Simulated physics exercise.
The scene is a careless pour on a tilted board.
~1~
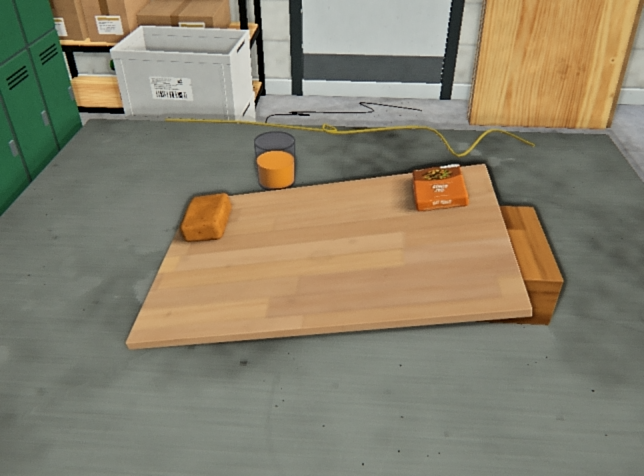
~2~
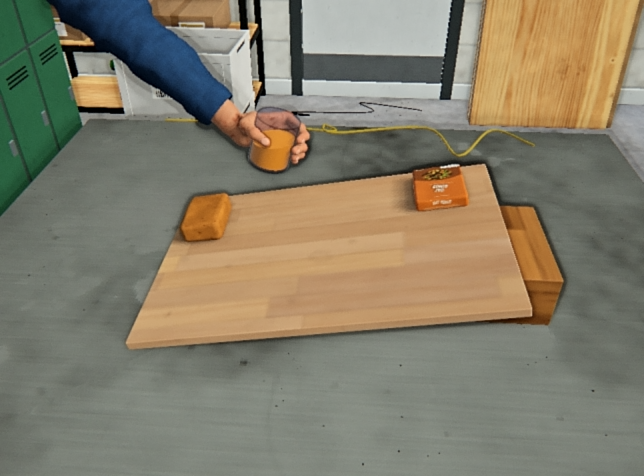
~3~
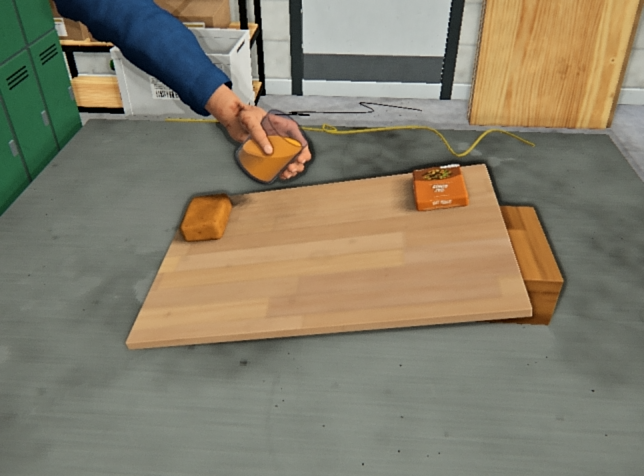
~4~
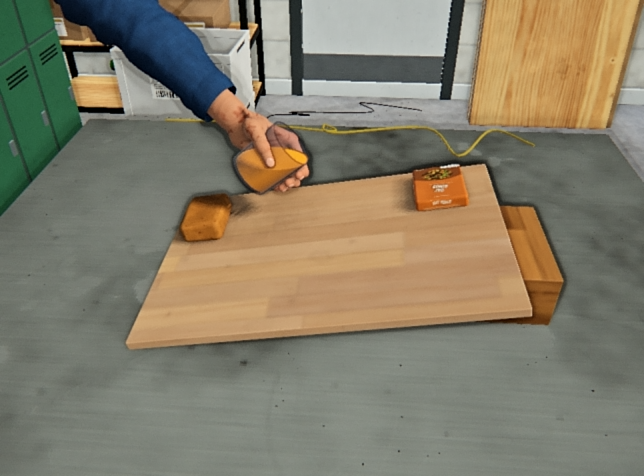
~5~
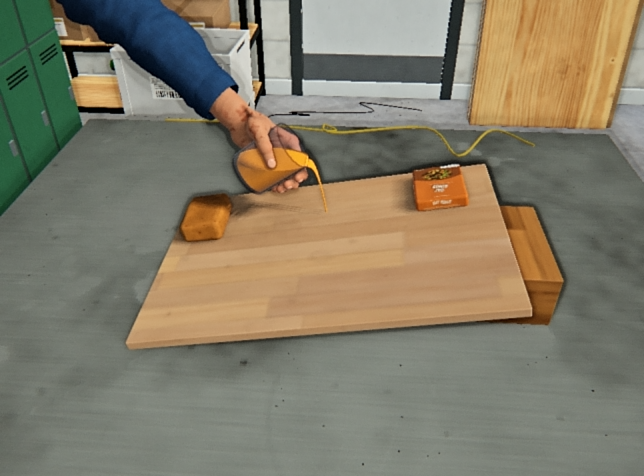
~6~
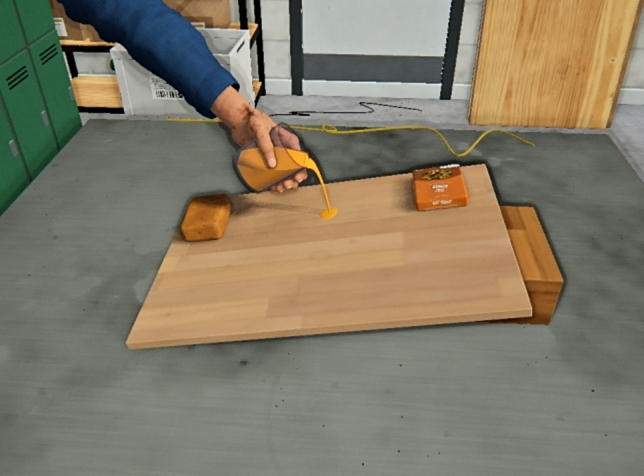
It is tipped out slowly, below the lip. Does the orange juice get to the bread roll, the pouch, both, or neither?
Bread roll: Reached; pouch: Not reached.
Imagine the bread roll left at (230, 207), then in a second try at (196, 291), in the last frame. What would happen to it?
The first try leaves it sitting in the spill; the second leaves it free of the spill.
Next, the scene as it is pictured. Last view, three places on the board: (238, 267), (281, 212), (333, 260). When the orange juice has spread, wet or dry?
So, first left alone, next got to, and last left alone.
Next, it runs down to the left; the bread roll is clear of it; the pouch is clear of it.
After that, it runs down to the left and off the end; the bread roll is in it; the pouch is clear of it.
Finally, it runs down to the left and off the end; the bread roll is in it; the pouch is clear of it.
